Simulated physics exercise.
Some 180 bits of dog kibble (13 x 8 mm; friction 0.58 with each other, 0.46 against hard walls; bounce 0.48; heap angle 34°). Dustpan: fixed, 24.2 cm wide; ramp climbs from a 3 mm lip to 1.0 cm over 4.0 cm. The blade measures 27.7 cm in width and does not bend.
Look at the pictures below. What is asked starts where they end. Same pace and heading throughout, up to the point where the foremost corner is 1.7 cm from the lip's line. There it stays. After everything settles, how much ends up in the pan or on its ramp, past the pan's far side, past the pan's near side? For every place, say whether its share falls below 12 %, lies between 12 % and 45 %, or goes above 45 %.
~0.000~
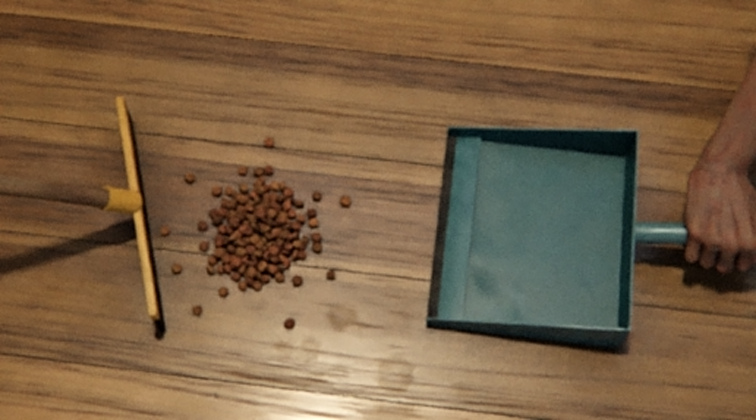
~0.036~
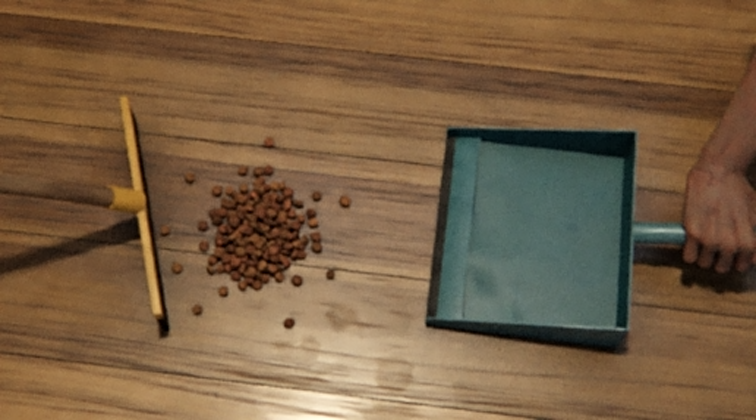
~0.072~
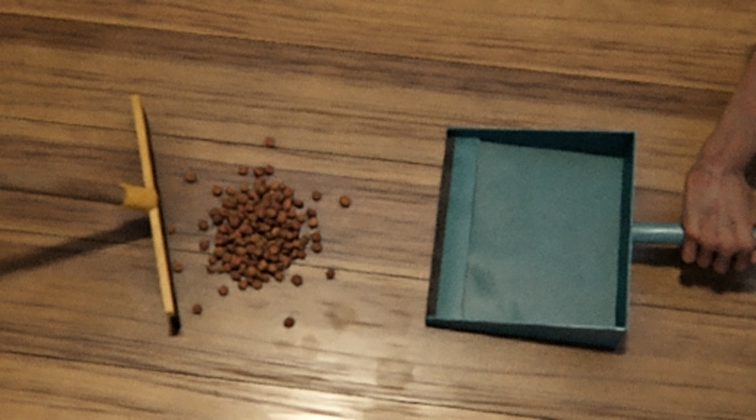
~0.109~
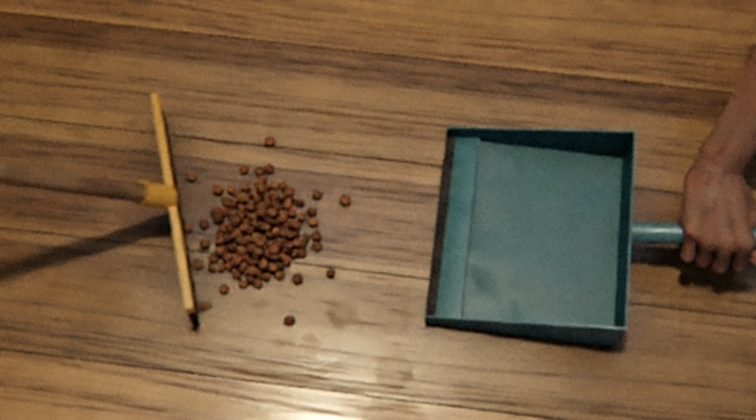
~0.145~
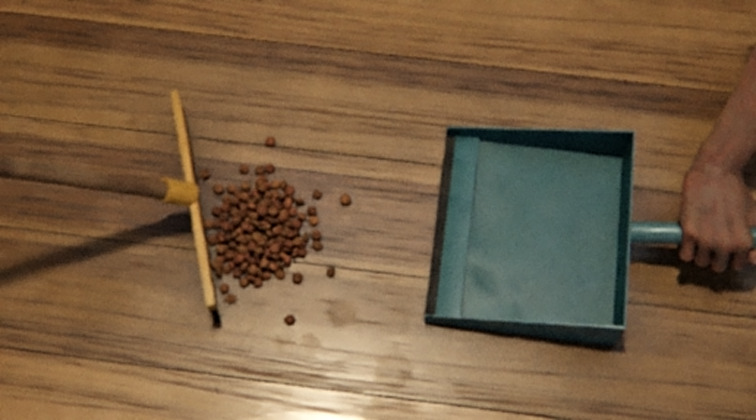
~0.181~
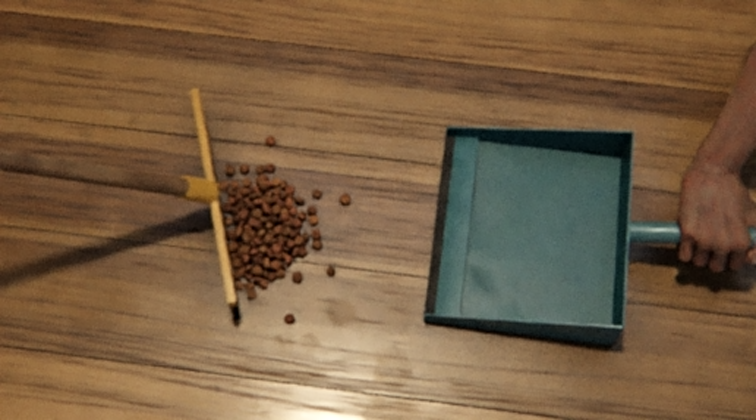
As I see it, in the pan or on its ramp: You'll see a middling helping of it there, past the pan's far side: You'll see just a dash of it there, past the pan's near side: You'll see just a dash of it there.
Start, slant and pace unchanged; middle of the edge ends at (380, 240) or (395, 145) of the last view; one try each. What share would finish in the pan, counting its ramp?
Some 10 per cent on the first try, 20 per cent on the second.
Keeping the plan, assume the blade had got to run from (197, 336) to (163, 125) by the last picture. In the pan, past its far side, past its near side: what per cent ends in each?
Split: Pan = 0, far = 0, near = 10.
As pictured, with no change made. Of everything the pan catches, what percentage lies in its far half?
Some 50 per cent.
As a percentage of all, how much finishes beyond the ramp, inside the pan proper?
Around 5 in a hundred.
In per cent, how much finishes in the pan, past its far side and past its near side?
The pan holds 15 per cent at the end, the far side 5 per cent and the near side 0 per cent.
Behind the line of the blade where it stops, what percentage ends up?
Some 0 percent, give or take.
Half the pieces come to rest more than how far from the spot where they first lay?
That distance is close to 20 cm.
After 0.35 s, middle of the blade 16 cm from the lip; 0 % over the lip, far side 0 %, near side 0 %.
After 0.45 s, middle of the blade 9 cm from the lip; 0 % over the lip, far side 0 %, near side 0 %.
After 0.70 s, middle of the blade 6 cm from the lip; 15 % over the lip, far side 5 %, near side 0 %.
At rest (1.2 s), pan 15 %, far side 5 %, near side 0 %, in front of the lip or behind the blade 80 %.
